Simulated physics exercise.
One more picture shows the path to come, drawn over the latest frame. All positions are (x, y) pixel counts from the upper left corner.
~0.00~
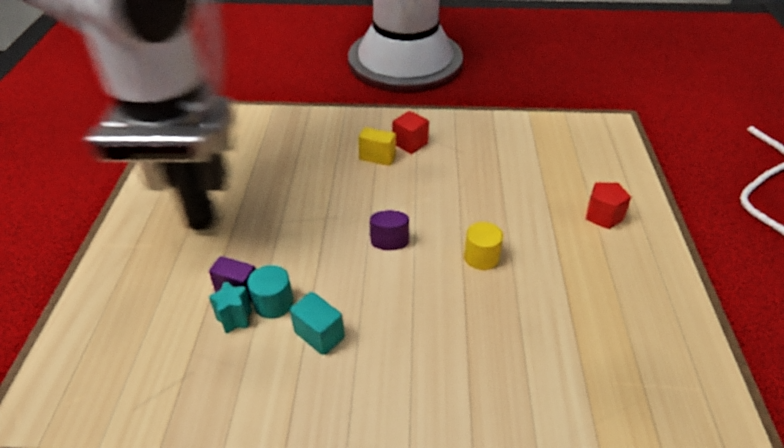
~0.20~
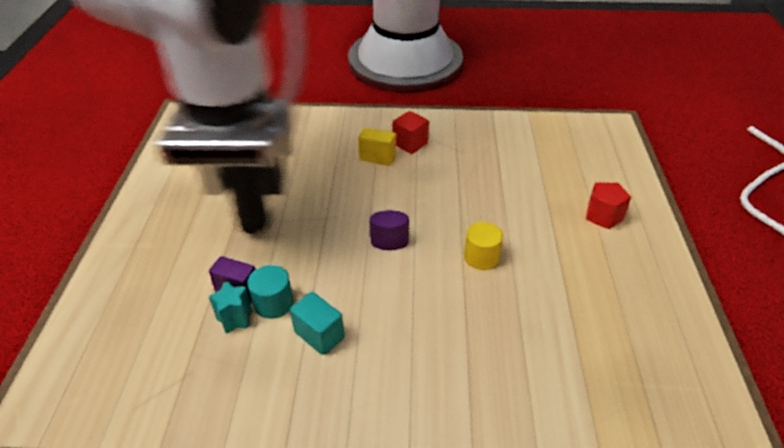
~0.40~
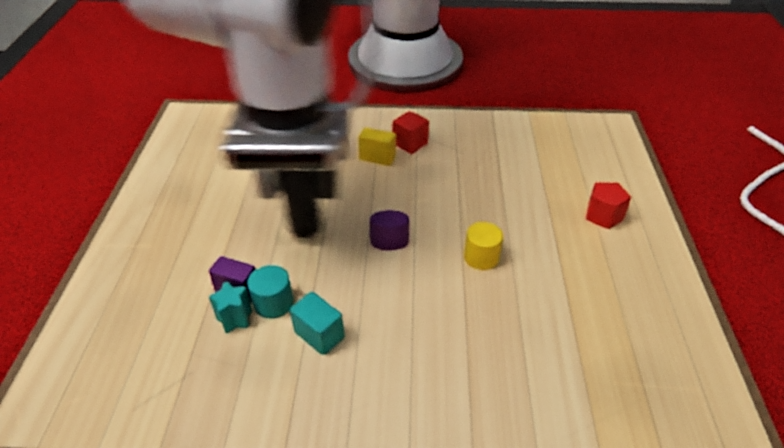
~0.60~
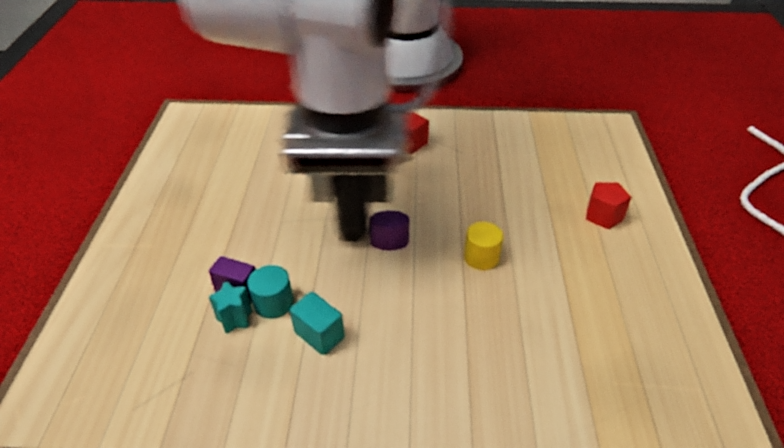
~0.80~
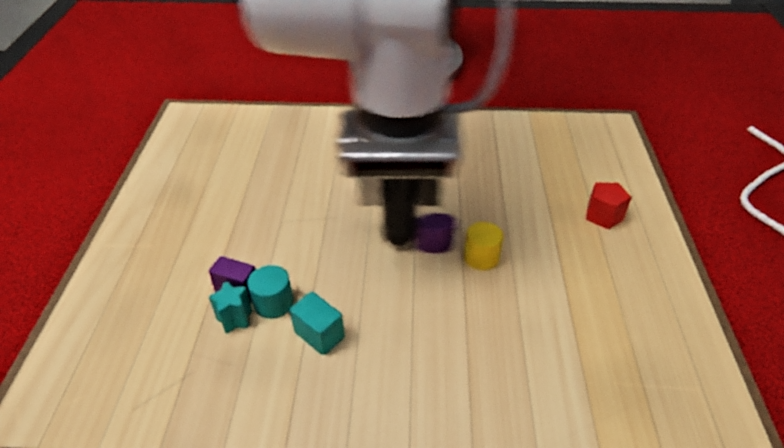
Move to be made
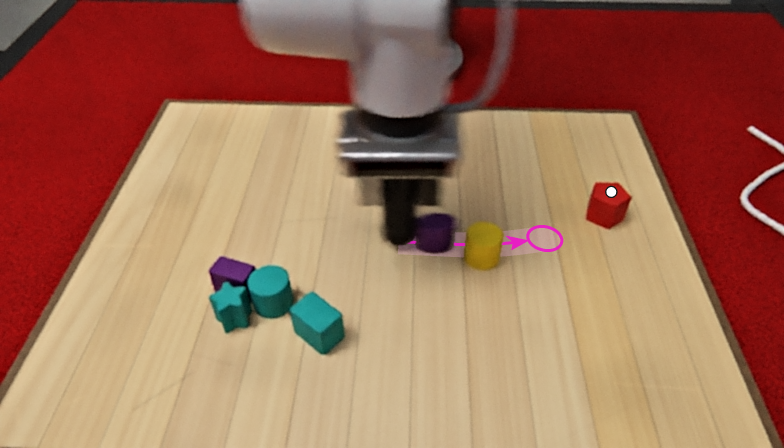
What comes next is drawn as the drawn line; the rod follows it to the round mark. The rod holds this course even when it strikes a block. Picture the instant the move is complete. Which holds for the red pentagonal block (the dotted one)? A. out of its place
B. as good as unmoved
It's B.
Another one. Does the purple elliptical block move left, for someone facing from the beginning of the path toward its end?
I expect so.
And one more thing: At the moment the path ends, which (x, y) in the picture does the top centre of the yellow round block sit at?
The centre of its top face lies at (528, 245).
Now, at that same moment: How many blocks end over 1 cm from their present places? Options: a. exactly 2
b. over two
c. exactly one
I'll go with a - exactly 2.
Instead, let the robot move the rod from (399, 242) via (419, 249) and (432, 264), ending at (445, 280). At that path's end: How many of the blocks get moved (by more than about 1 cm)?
The number is one.
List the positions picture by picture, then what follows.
In the first picture, tip of the rod (201, 220), middles of tops, purple elliptical block (389, 218), yellow round block (485, 233), red pentagonal block (611, 192).
In the second picture, rod (254, 224), nothing pushed.
In the third picture, rod (305, 227), nothing pushed.
In the fourth picture, rod (353, 231), nothing pushed.
In the fifth picture, rod (399, 234), purple elliptical block (437, 221), yellow round block (485, 233), red pentagonal block (611, 192).
The line goes from (399, 242) over (473, 245) to (545, 238); the dot is on the red pentagonal block.
On the path given first. One third of the way, rod (450, 237); purple elliptical block (485, 214), turned 35° anticlockwise; yellow round block (500, 236).
Two thirds of the way, rod (500, 237); purple elliptical block (519, 203), turned 110° anticlockwise; yellow round block (523, 244).
At the end, rod (547, 231); purple elliptical block (535, 195), turned 185° anticlockwise; yellow round block (528, 245); red pentagonal block unmoved.
